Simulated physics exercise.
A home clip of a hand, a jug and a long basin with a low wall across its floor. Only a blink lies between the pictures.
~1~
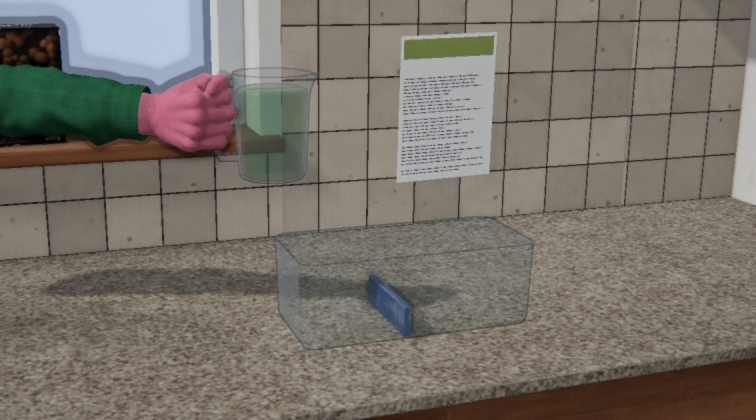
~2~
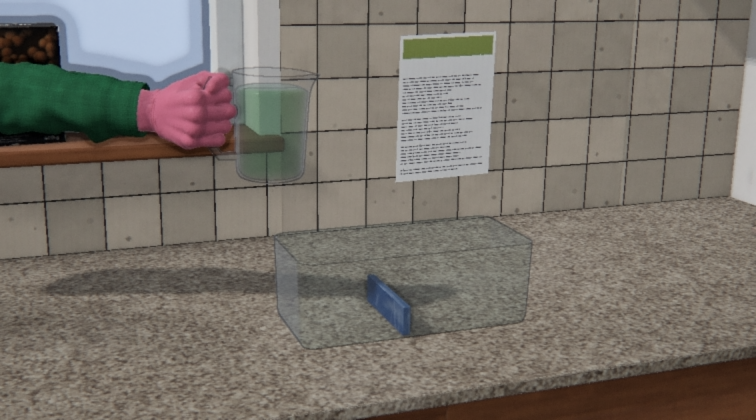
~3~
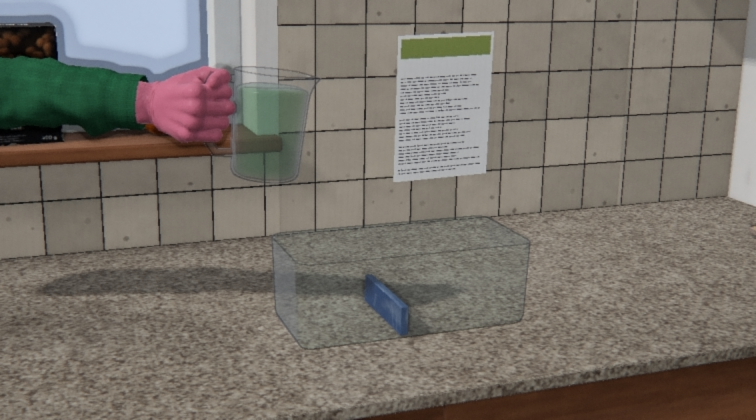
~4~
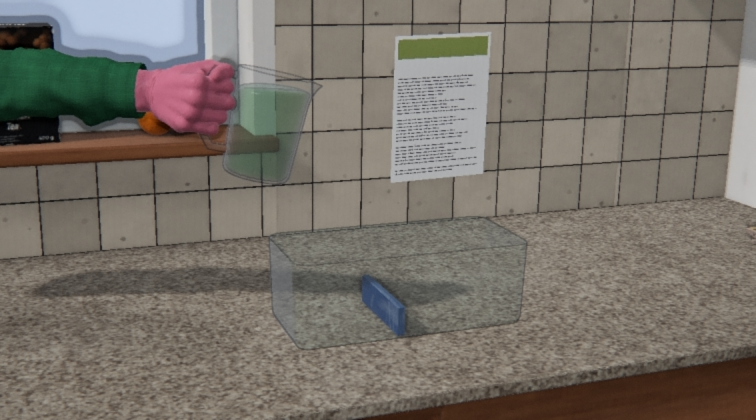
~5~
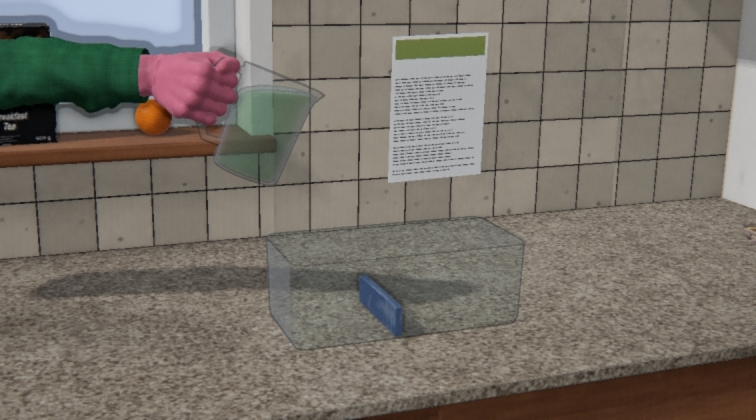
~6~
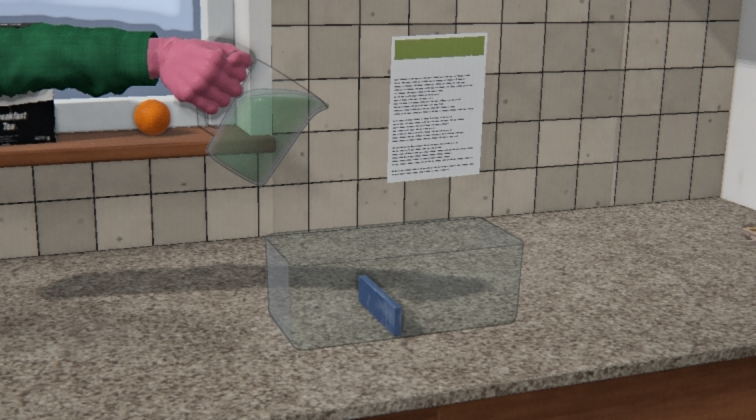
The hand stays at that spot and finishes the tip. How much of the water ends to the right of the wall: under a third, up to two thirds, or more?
The share right of the wall is less than a third.
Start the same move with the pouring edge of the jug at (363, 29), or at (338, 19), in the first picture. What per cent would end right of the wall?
In turn 90 and 80 in a hundred.
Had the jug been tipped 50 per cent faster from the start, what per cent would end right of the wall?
Near 15 %.
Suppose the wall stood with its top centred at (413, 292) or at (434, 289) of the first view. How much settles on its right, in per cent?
Near 10 % and 10 %.
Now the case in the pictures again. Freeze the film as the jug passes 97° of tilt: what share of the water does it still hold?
Near 60 %.
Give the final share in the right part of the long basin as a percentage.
Roughly 15 in a hundred.
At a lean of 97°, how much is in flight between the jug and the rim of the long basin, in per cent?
Some 25 per cent.
A moment on, the jug is tipped on its side and 61 per cent is still to pour, 6 is left of the wall and 7 right of it.
Next, the jug is tipped right over and 11 per cent is still to pour, 56 is left of the wall and 14 right of it.
Then the jug is tipped right over and 0 per cent is still to pour, 73 is left of the wall and 15 right of it.
Later the jug is tipped right over and 0 per cent is still to pour, 75 is left of the wall and 17 right of it.
In the end 75 per cent lies left of the wall, 17 right of it and 8 outside.
